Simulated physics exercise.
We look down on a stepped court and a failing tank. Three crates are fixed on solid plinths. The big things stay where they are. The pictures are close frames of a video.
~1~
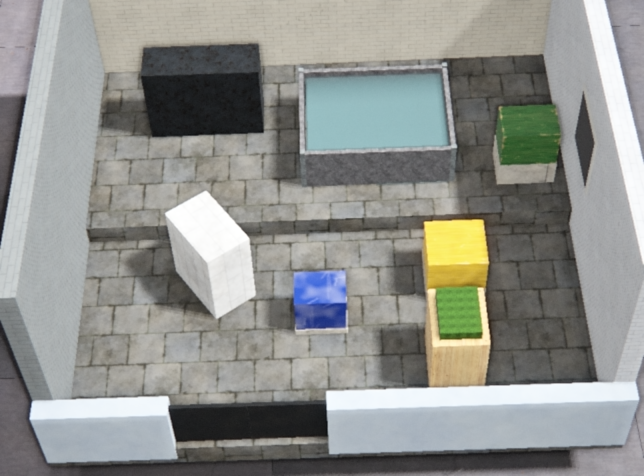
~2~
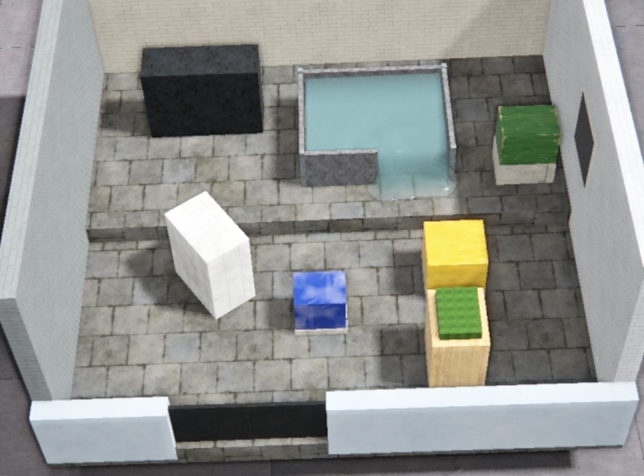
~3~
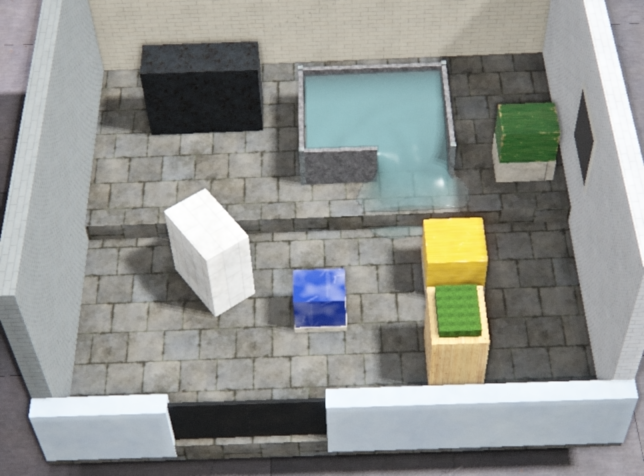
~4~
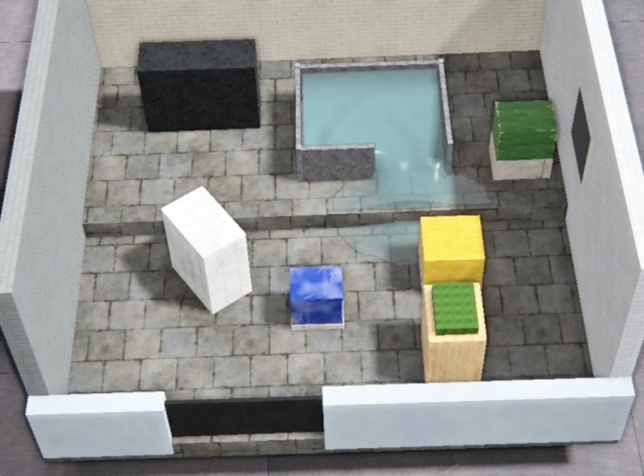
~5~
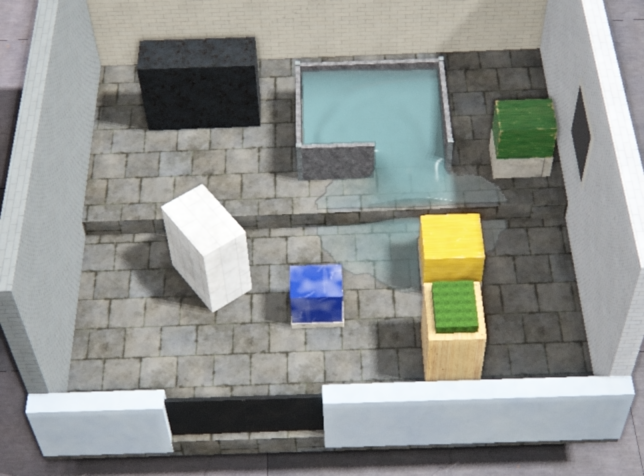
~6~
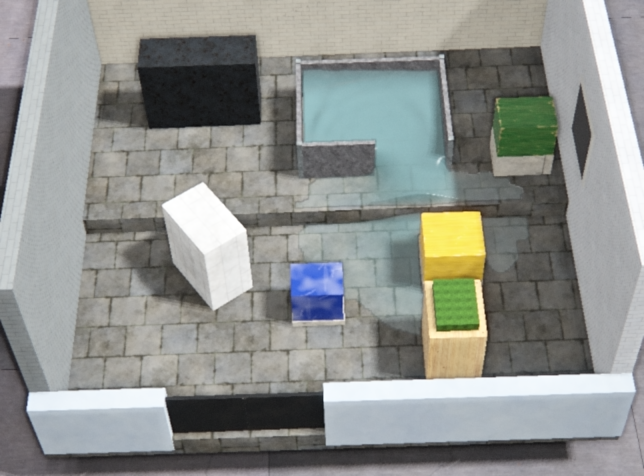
Water sits still in a raised grey tank at the back of a walled, stone-paved court with a step across it, seen from above. A black block stands back left, a tilted white block and small blue one nearer, yellow and green-topped blocks at right. The tank's front opens at its right, and water pours through, spreading thinly over the step towards the yellow block, while the view shifts very slightly.
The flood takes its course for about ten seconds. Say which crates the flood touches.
One by one: The yellow crate gets wet; the green crate stays dry; the blue crate gets wet.
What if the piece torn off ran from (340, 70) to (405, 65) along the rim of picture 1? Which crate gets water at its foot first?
I say the one in green.
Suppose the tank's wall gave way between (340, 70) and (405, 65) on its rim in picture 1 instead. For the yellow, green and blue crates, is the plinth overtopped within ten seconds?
Then: The yellow crate is safe; the green crate escapes it; the blue crate is safe.
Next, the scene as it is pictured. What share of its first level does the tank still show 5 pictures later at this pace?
I make it 64 per cent.
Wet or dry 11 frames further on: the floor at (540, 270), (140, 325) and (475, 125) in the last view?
One after the other: Awash, no water, clear.
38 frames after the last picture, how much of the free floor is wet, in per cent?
Some 55 per cent.
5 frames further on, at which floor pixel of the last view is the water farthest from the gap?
Roughly at (338, 415).
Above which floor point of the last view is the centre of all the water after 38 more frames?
Near (366, 287).
A moment on, water covers 20 % of the floor; the yellow crate water round its plinth, the green crate water round its plinth, the blue crate water round its plinth.
Next, water covers 30 % of the floor; the yellow crate water round its plinth, the green crate water round its plinth, the blue crate water round its plinth.
Then, water covers 45 % of the floor; the yellow crate water round its plinth, the green crate water round its plinth, the blue crate water round its plinth.
Later, water covers 55 % of the floor; the yellow crate water round its plinth, the green crate water round its plinth, the blue crate water round its plinth.
In the end, water covers 55 % of the floor; the yellow crate was topped, the green crate stayed above the water, the blue crate was topped.
